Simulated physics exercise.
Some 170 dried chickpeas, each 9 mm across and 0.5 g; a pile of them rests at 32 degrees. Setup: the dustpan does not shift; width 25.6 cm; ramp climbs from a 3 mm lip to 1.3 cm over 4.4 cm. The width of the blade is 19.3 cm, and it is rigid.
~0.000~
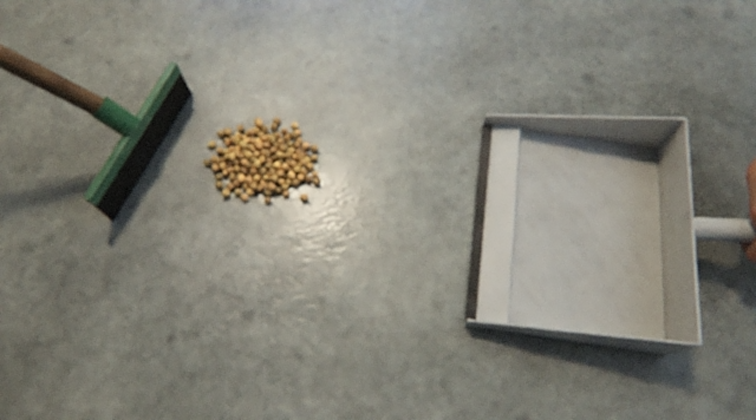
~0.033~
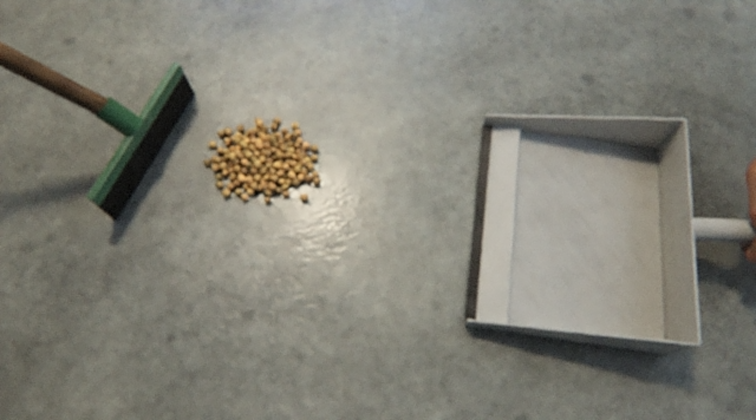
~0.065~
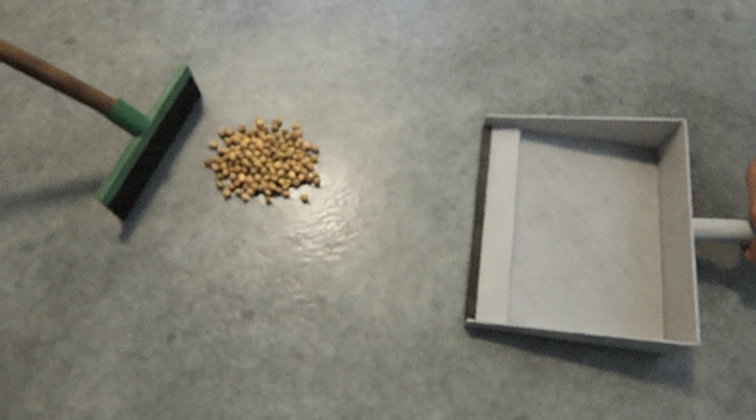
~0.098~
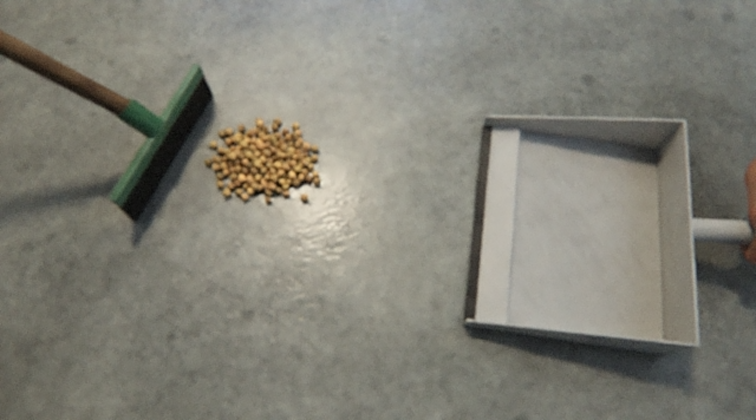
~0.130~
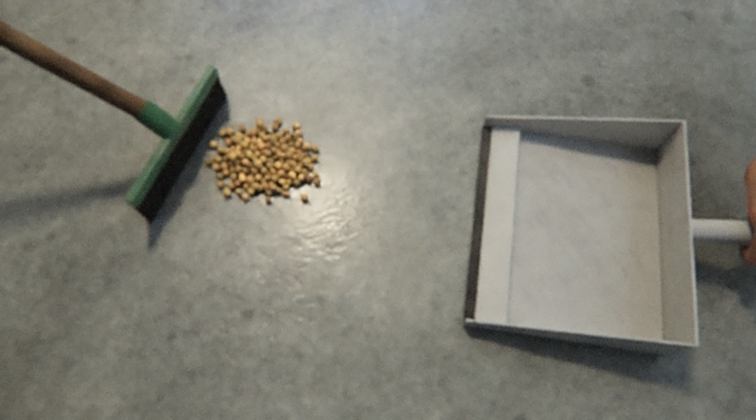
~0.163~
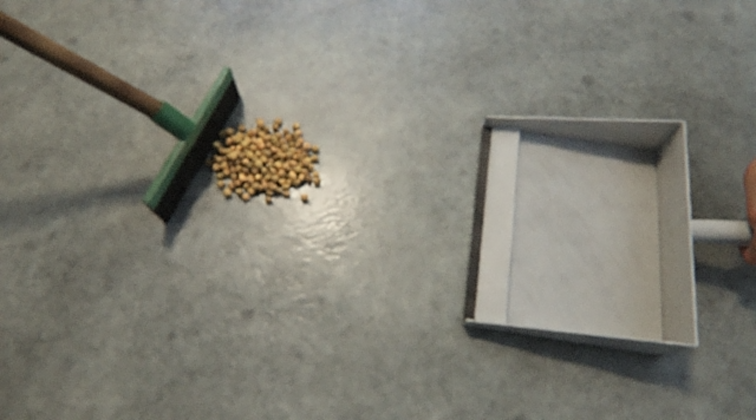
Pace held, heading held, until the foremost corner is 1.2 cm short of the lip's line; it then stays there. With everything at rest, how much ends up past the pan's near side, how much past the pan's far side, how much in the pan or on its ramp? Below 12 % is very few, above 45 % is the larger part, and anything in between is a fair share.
Past the pan's near side: Very few, past the pan's far side: Very few, in the pan or on its ramp: A fair share.
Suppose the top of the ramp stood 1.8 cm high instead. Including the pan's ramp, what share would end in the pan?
15 %.
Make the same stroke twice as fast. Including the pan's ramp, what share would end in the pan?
About 30 per cent.
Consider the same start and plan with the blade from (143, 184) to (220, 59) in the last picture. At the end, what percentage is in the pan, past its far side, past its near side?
The pan gets 0, the far side 15 and the near side 0.
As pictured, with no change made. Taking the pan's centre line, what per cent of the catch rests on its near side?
Something like 0 per cent of the catch.
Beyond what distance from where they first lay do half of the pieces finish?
Roughly 26 cm.
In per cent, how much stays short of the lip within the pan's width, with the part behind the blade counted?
It comes to some 80 percent.
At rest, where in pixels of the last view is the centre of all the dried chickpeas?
My guess is close to (466, 199).
After 0.44 s, middle of the blade 19 cm from the lip; 0 % over the lip, far side 0 %, near side 0 %.
Then, at 0.62 s, middle of the blade 9 cm from the lip; 0 % over the lip, far side 0 %, near side 0 %.
After 0.92 s, middle of the blade 3 cm from the lip; 20 % over the lip, far side 5 %, near side 0 %.
At rest (1.3 s), near side 0 %, far side 5 %, pan 20 %, in front of the lip or behind the blade 80 %.
